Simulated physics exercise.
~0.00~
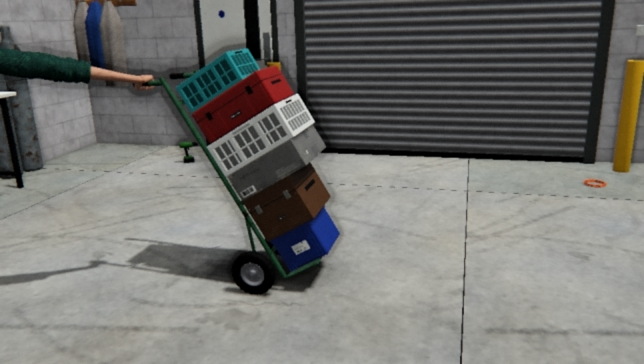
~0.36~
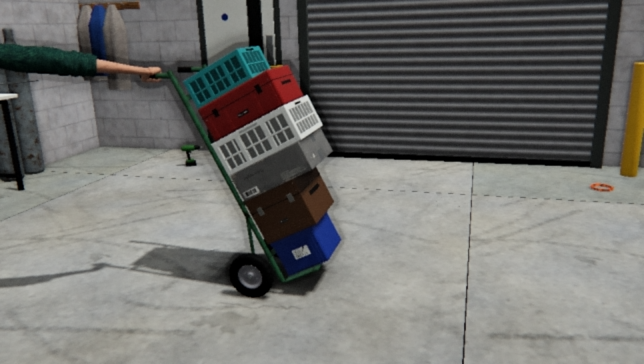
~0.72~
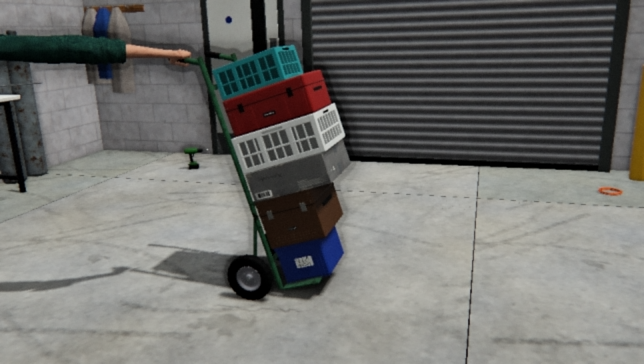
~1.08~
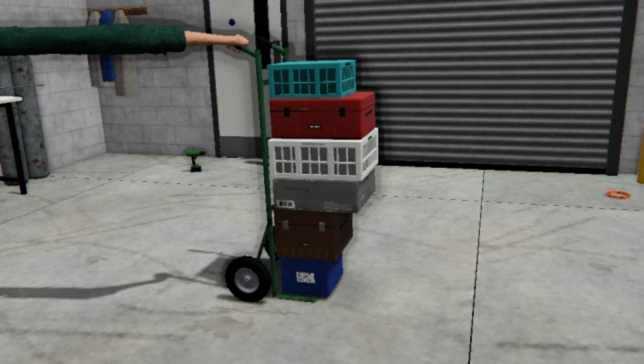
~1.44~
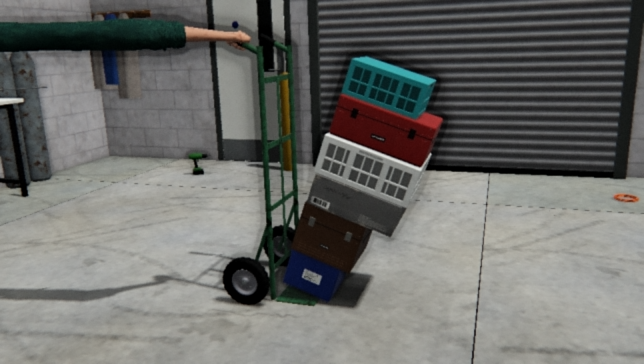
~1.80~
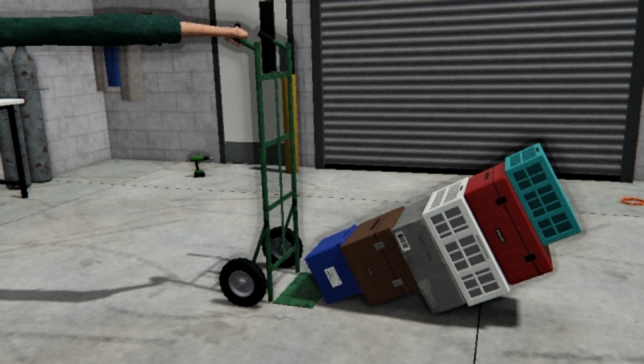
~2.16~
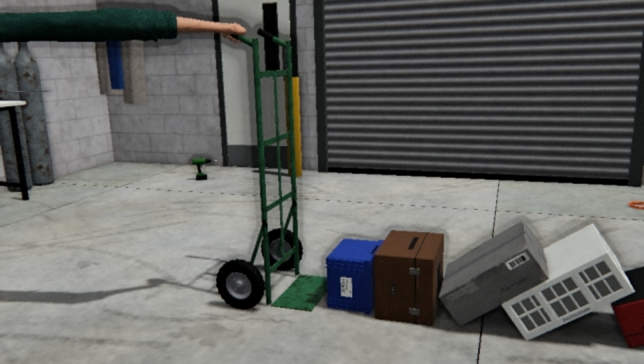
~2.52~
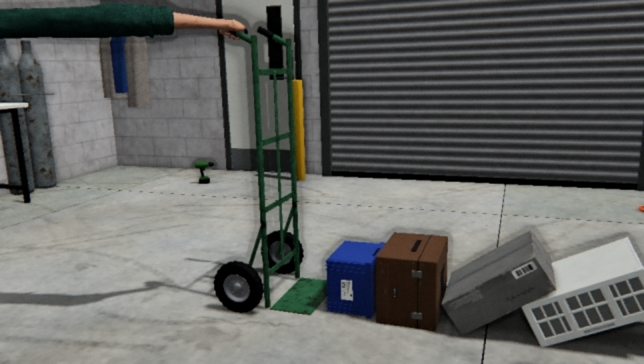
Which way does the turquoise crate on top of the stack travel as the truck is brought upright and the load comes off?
The turquoise crate moves to the right, going over with the falling stack and out of view on that side.
